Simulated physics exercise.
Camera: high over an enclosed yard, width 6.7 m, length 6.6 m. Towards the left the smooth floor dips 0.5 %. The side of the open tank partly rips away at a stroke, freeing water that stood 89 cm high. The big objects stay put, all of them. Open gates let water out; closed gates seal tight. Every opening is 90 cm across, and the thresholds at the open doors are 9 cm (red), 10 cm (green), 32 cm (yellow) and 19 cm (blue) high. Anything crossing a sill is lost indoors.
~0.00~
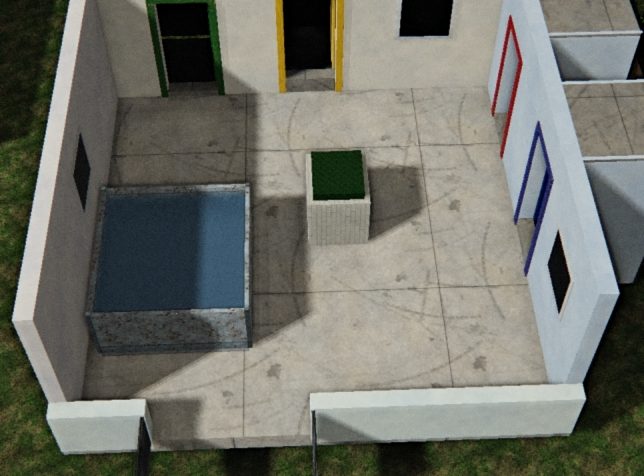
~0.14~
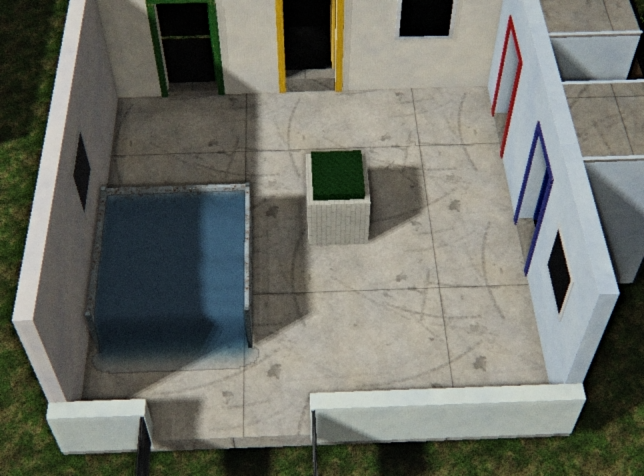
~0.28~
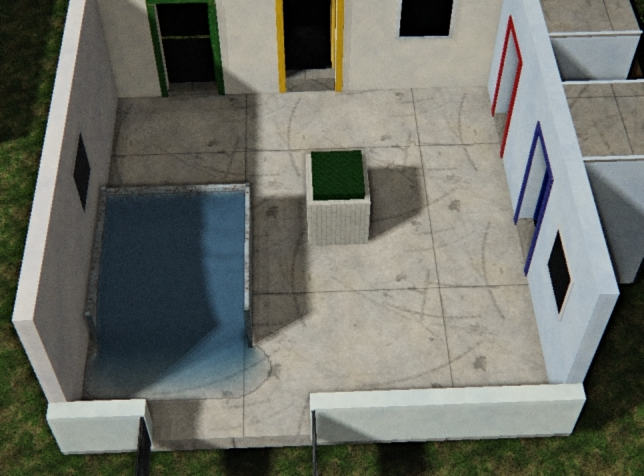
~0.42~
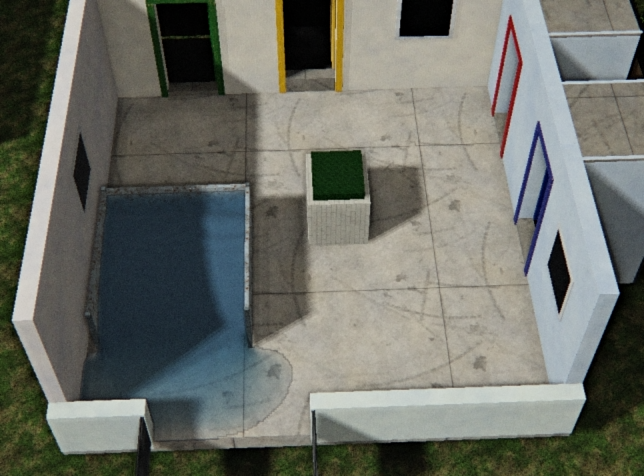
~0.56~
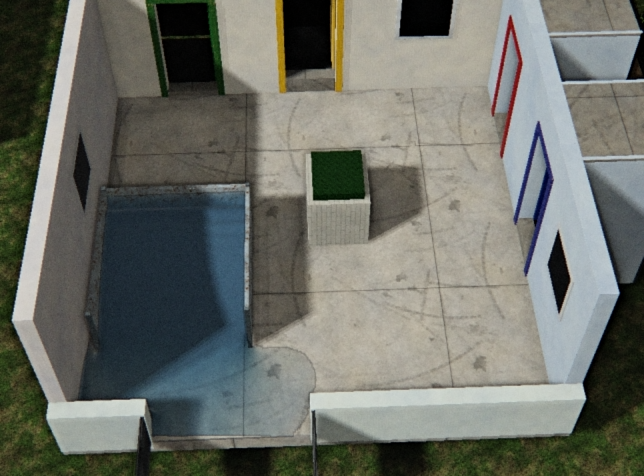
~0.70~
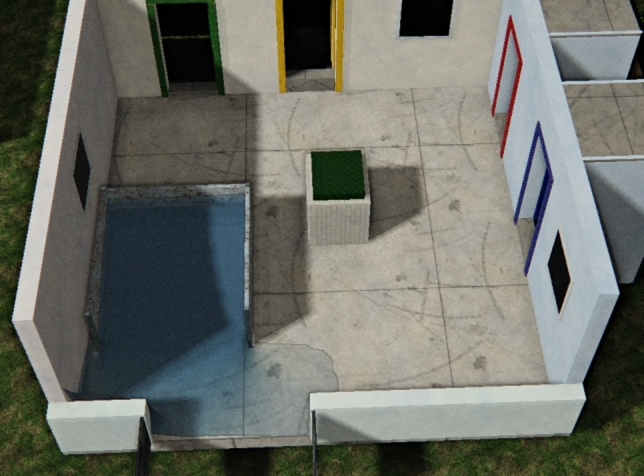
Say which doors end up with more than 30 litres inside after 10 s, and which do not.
One by one: The red door never breaches the limit. The green door never breaches the limit. The yellow door never breaches the limit. The blue door never breaches the limit.
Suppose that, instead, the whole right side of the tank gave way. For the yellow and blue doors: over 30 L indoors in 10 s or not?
Then: Yellow not over, blue above.
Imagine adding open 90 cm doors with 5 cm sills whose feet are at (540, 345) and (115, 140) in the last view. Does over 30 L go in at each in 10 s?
Taking them in order, the first is too much and the second fine.
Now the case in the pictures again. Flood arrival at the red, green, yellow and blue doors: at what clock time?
Door times: Red 6.5 s / green 3.2 s / yellow 4.5 s / blue 4.5 s.
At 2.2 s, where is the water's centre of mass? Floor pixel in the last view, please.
Balance point at about (173, 334).
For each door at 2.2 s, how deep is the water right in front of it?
Centimetres: Red 0 / green 0 / yellow 0 / blue 0.
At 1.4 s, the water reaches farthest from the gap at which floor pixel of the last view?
That lands around (451, 413) in the last picture.
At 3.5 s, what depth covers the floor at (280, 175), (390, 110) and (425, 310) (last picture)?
Roughly 0, 0, 0 cm.
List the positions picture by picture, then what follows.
Still water, 89 cm deep, in the open tank at (172, 250), in the first picture.
Water pours out at (173, 334) and has run 1.2 m, to (255, 351); typically 7 cm deep outside, 89 cm at the open tank's back, in the second picture.
The front is at (85, 382), 1.4 m from the gap at (173, 336); 1.8 m2 of floor is under water; 89 cm left at the back of the open tank, in the third picture.
Water pours out at (174, 338) and has run 1.8 m, to (280, 393); typically 15 cm deep outside, 87 cm at the open tank's back, in the fourth picture.
Water pours out at (174, 339) and has run 2.2 m, to a hidden place; typically 17 cm deep outside, 77 cm at the open tank's back, in the fifth picture.
Water pours out at (174, 339) and has run 2.5 m, to a hidden place; typically 18 cm deep outside, 76 cm at the open tank's back, in the sixth picture.
After 1.4 s water covers 15 % of the floor and is deepest (64 cm) near (92, 427); red door not reached, green door not reached, yellow door not reached, blue door not reached.
After 2.2 s water covers 20 % of the floor and is deepest (49 cm) near (79, 427); red door not reached, green door not reached, yellow door not reached, blue door not reached.
After 3.5 s water covers 35 % of the floor and is deepest (24 cm) near (198, 357); red door not reached, green door 11 cm at the sill, 0 L in, yellow door not reached, blue door not reached.
After 6.0 s water covers 50 % of the floor and is deepest (16 cm) near (110, 381); red door not reached, green door 4 cm at the sill, 2 L in, yellow door 2 cm at the sill, 0 L in, blue door 4 cm at the sill, 0 L in.
After 10.0 s water covers 80 % of the floor and is deepest (10 cm) near (79, 427); red door 1 cm at the sill, 0 L in, green door 2 cm at the sill, 2 L in, yellow door 1 cm at the sill, 0 L in, blue door 2 cm at the sill, 0 L in.
